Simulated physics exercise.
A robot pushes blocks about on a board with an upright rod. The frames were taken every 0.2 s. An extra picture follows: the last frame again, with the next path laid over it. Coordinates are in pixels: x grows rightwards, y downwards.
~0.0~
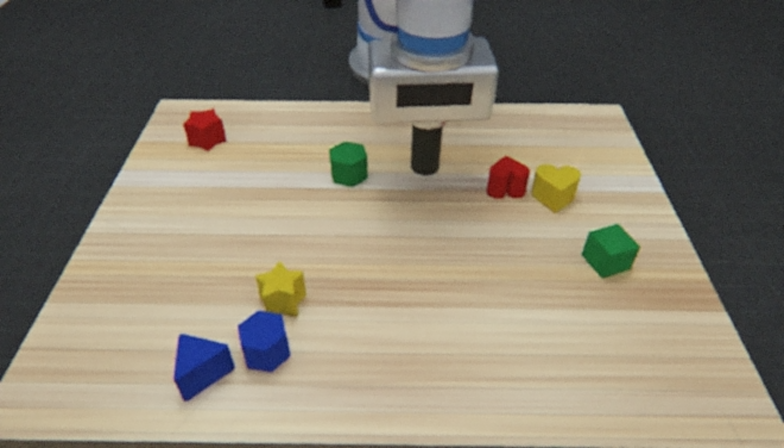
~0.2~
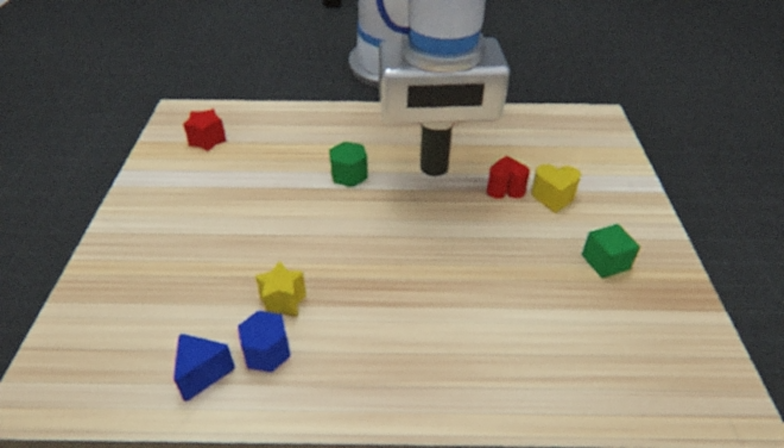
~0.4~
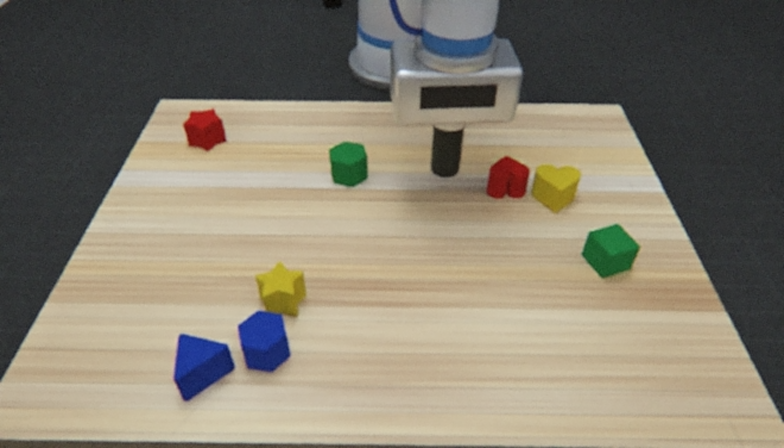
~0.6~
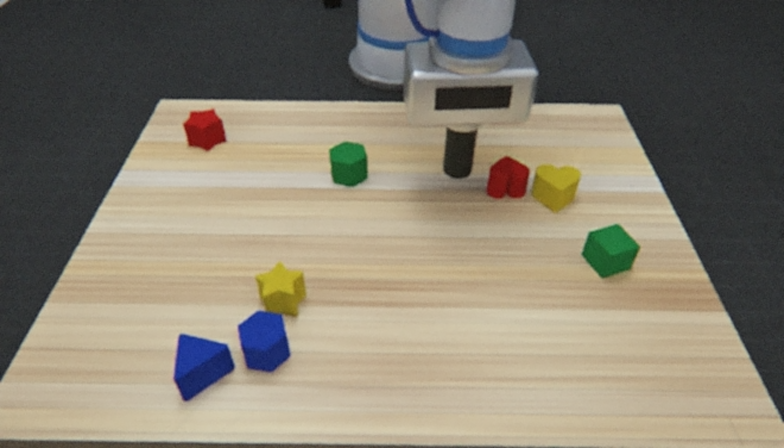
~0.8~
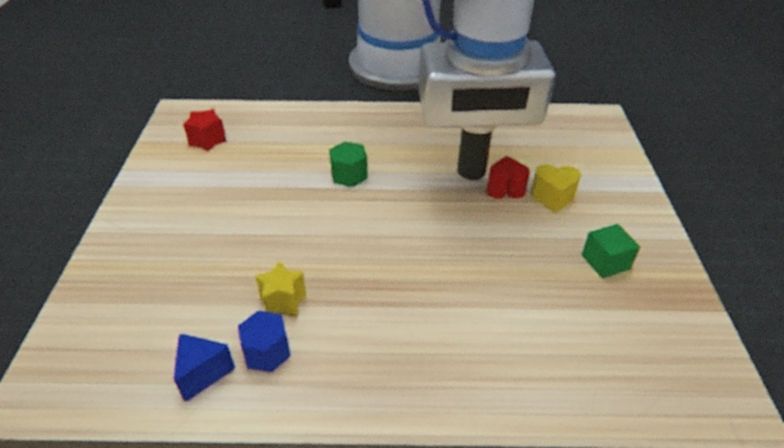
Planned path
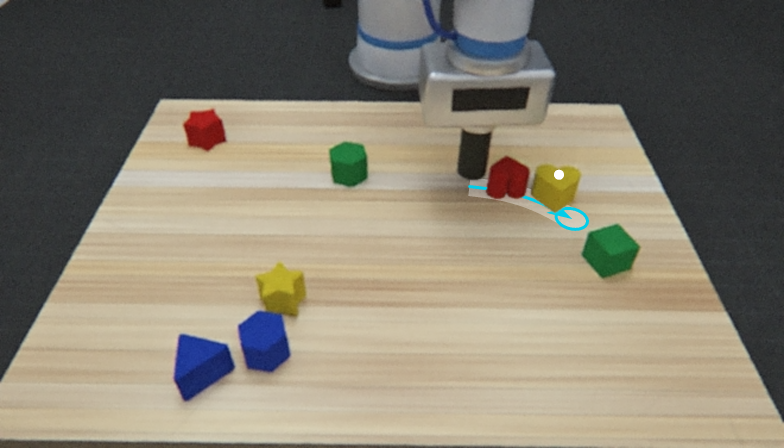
Robot arm with a dark upright rod sliding slowly right across a wooden board toward a red heart-shaped block, all blocks staying still.
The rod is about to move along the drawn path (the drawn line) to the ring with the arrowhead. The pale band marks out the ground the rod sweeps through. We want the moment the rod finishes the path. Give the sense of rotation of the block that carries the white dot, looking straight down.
Bird's-eye view: Clockwise.
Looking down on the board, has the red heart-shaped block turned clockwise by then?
No.
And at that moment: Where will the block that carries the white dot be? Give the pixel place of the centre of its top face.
For the centre of its top, I'd go with (598, 172).
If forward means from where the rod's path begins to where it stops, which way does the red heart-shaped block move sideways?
With start-to-end as forward, it shifts left.
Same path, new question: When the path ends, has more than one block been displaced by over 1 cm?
In short: Yes.
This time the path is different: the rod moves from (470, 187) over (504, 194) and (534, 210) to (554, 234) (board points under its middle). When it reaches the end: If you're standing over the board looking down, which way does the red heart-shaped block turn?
It spins against the clock.
Path on the board, from (470, 187) through (505, 192) and (539, 202) to (572, 219); the dot is on the yellow heart-shaped block.
The first path, step by step. One third of the way, rod (509, 177); red heart-shaped block (540, 165), turned 40° anticlockwise; yellow heart-shaped block (577, 174), turned 45° clockwise.
Two thirds of the way, rod (544, 188); red heart-shaped block (562, 166), turned 90° anticlockwise; yellow heart-shaped block (597, 172), turned 55° clockwise.
At the end, rod (576, 203); red heart-shaped block (564, 166), turned 95° anticlockwise; yellow heart-shaped block (598, 172), turned 50° clockwise; green square in place.
